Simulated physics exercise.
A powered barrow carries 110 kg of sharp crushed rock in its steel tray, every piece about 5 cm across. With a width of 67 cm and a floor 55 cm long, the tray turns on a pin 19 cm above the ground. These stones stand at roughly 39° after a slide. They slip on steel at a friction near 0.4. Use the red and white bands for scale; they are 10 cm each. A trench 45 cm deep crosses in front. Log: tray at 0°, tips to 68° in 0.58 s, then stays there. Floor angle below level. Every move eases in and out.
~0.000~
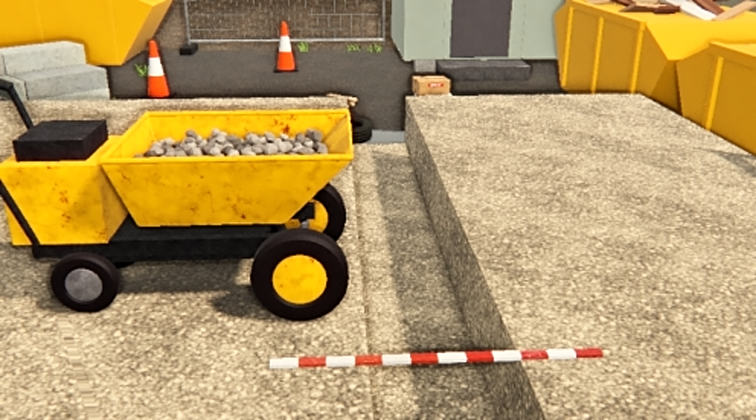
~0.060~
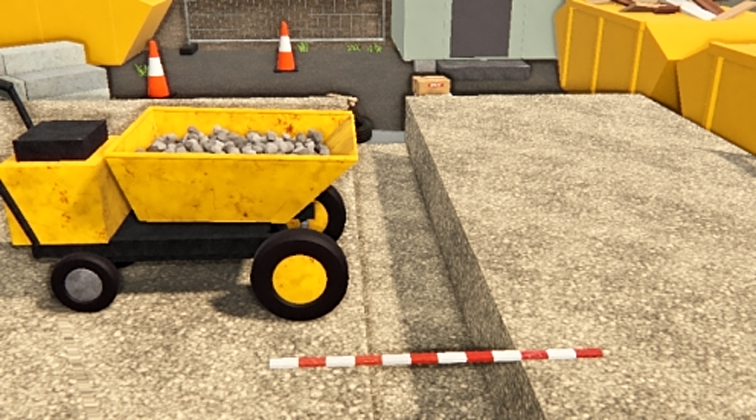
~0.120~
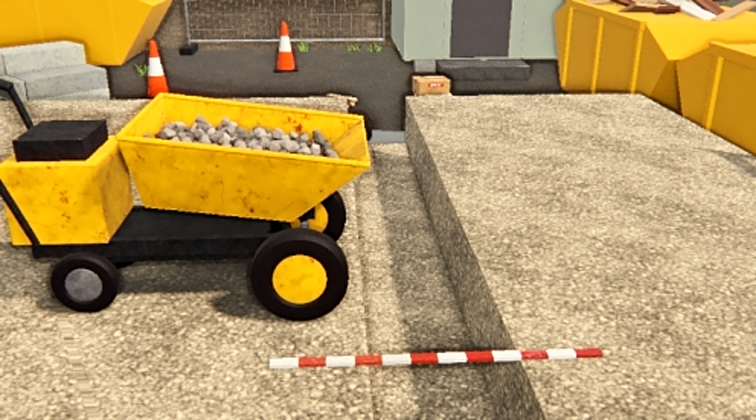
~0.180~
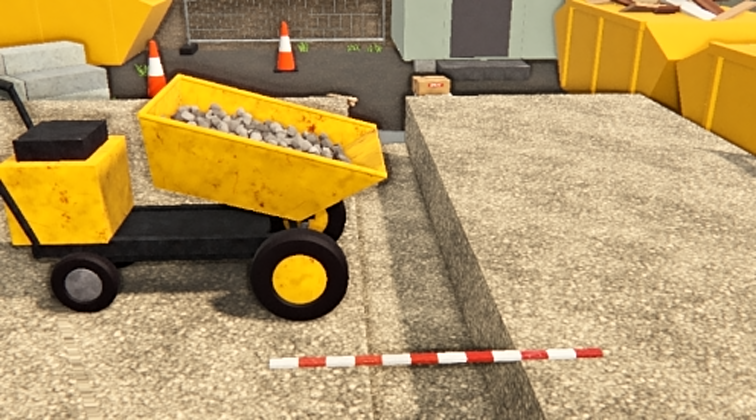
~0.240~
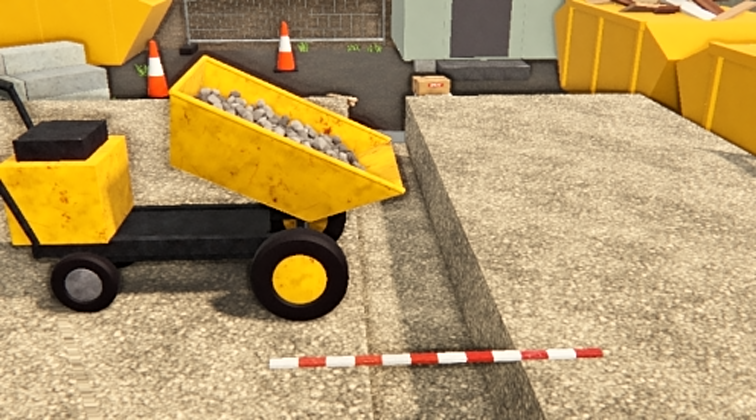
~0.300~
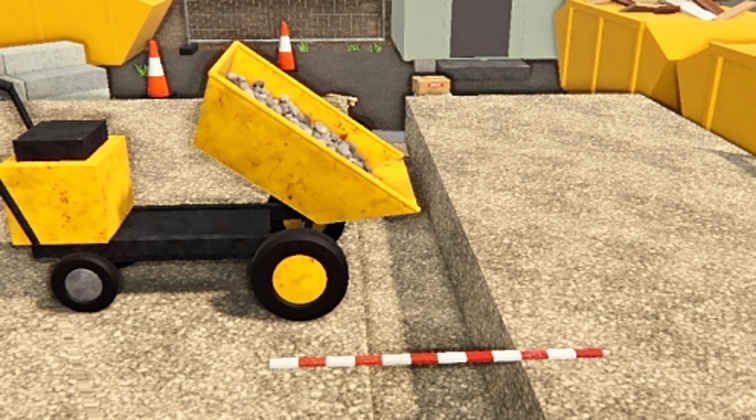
A yellow barrow's tray full of grey stones tilts steeply forward to the right.
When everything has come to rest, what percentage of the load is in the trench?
About 67 per cent.
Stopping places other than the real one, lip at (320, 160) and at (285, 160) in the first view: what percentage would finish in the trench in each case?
About 90 per cent first, then about 100 per cent.
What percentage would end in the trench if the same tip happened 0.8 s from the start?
Close to 80 percent, then.
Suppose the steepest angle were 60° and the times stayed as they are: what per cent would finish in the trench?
Share in trench: Approx. 50%.
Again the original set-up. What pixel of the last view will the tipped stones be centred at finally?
Somewhere around (467, 346) in the last picture.
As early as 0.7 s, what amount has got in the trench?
At that moment: Approx. 15 %.
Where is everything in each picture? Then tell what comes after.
In the first frame, the tray is at 0°, its lip at (352, 157); the top of the load is at (259, 142).
In the second frame, lip at (357, 159), floor tilted 2°, highest stones at (244, 141); the stones move at 0.4 m/s on average.
In the third frame, lip at (369, 165), floor tilted 8°, highest stones at (207, 133); the stones move at 0.9 m/s on average.
In the fourth frame, lip at (386, 176), floor tilted 16°, highest stones at (188, 117); the stones move at 1.2 m/s on average.
In the fifth frame, lip at (404, 192), floor tilted 25°, highest stones at (206, 99); the stones move at 1.4 m/s on average.
In the sixth frame, the tray is at 36°, its lip at (418, 211); the top of the load is at (234, 84); the stones move at 1.5 m/s on average.
After 0.4 s the floor is at 57°; 100 % in the tray; the foremost stones are at (399, 207).
After 0.7 s the floor is at 68°; 85 % in the tray, 15 % in the trench; the foremost stones are at (488, 288).
After 1.0 s the floor is at 68°; 18 % in the tray, 49 % in the trench, 34 % past the trench; the foremost stones are at (655, 280).
After 3.0 s the floor is at 68°; 0 % in the tray, 67 % in the trench, 33 % past the trench; the foremost stones are past the picture's edge.
